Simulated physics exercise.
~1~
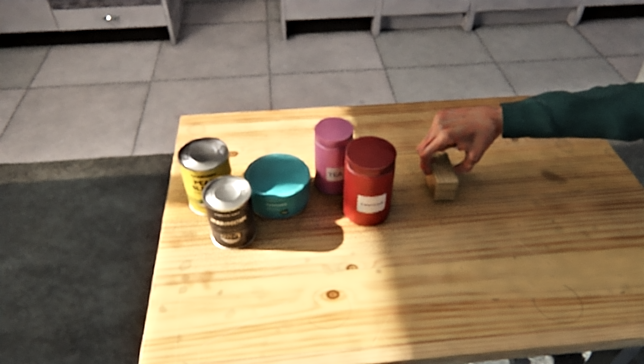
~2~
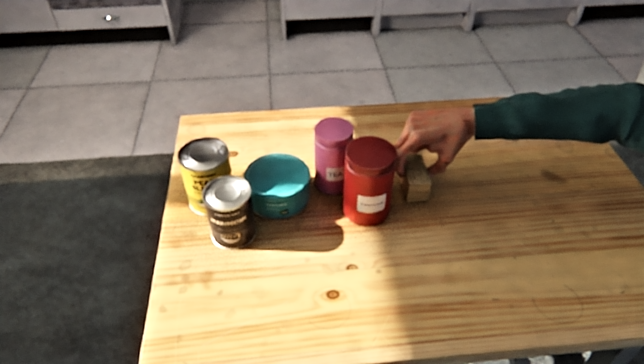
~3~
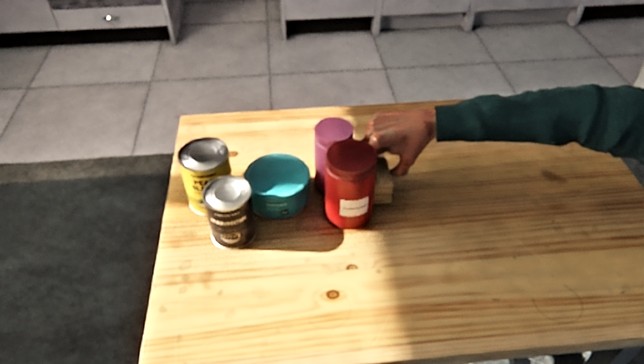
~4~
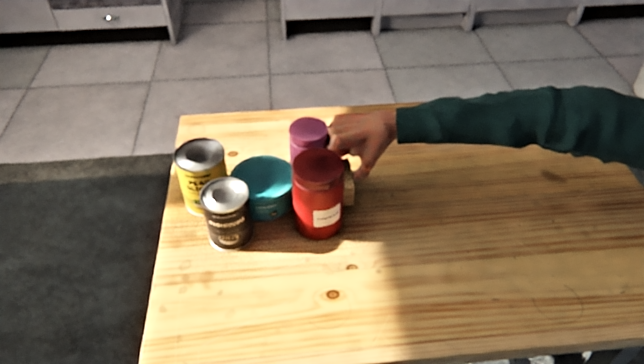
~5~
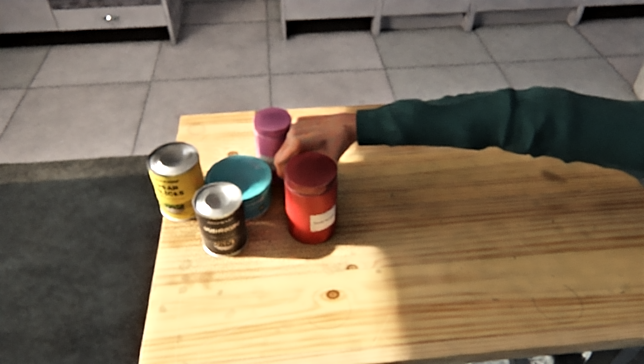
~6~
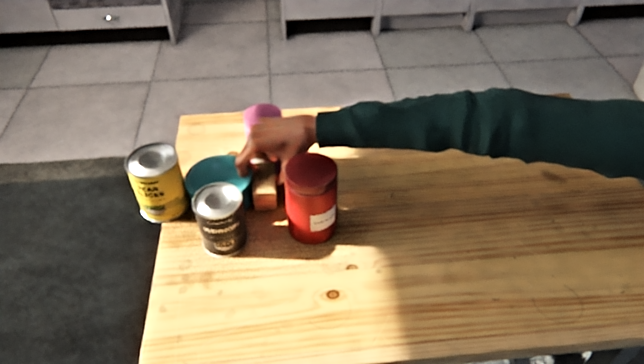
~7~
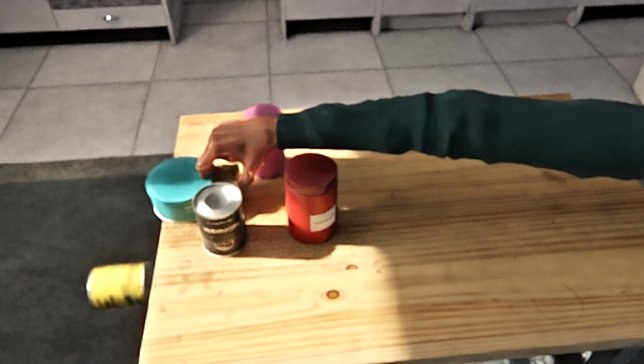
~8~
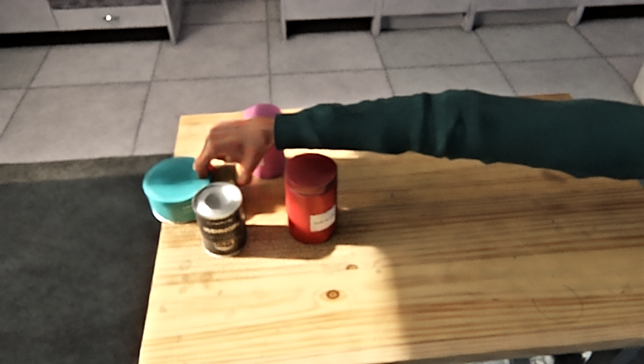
In the video, a hand slides a small wooden block leftward across a table into a cluster of containers, pushing the red and pink jars and turquoise tub aside. The yellow tin drops off the left edge, while the other four stay on the table, upright.
